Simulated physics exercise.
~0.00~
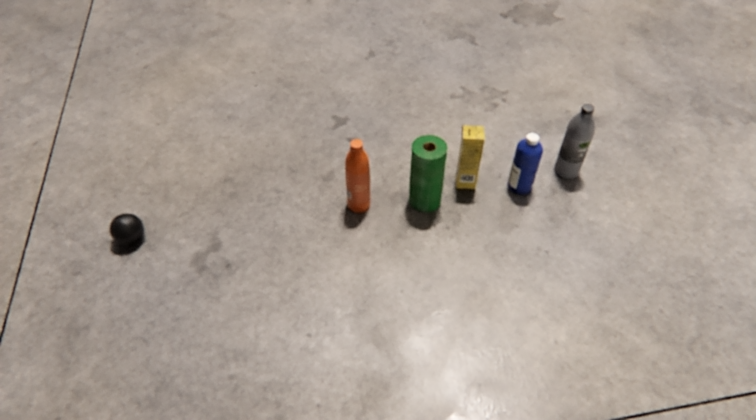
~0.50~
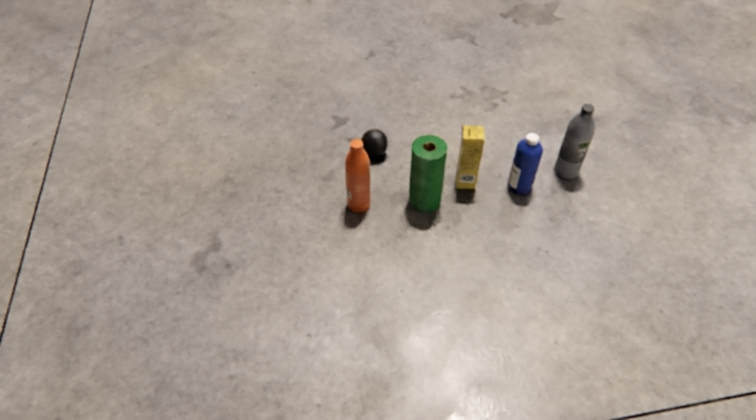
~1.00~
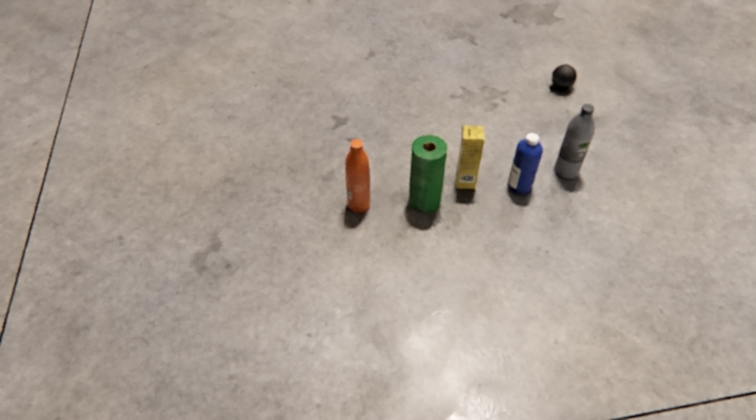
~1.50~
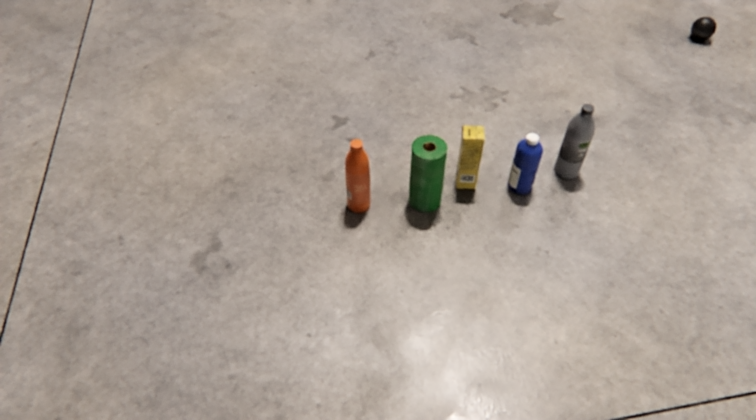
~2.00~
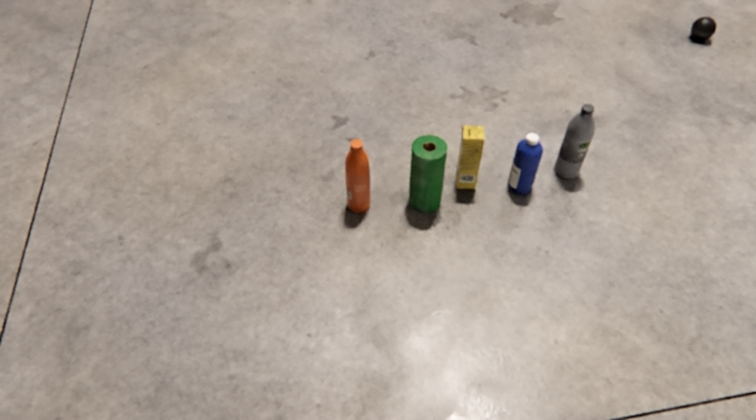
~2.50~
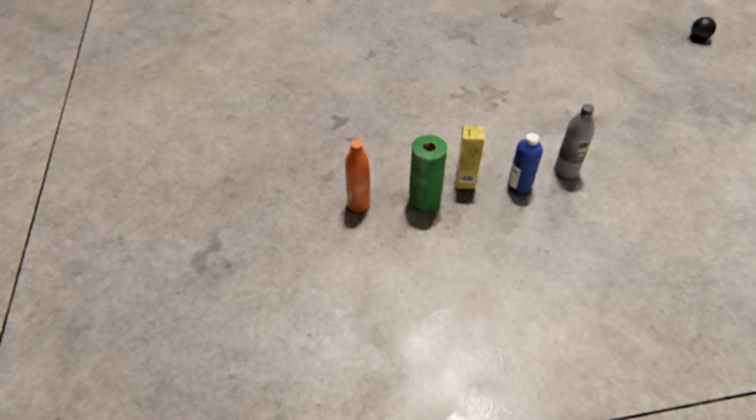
A grey, stained concrete floor with thin dark seams is seen from above at an angle, in a steady view. Near the middle and to the right, five items stand in a loose row, an orange bottle, a green roll, a yellow carton, a blue bottle with a white cap and a grey bottle, while a black ball is at the left. The ball travels right and away, passing just behind the orange bottle. It continues behind the row and beyond the grey bottle without touching anything. Finally it rests near the upper right corner, with all five items still upright.
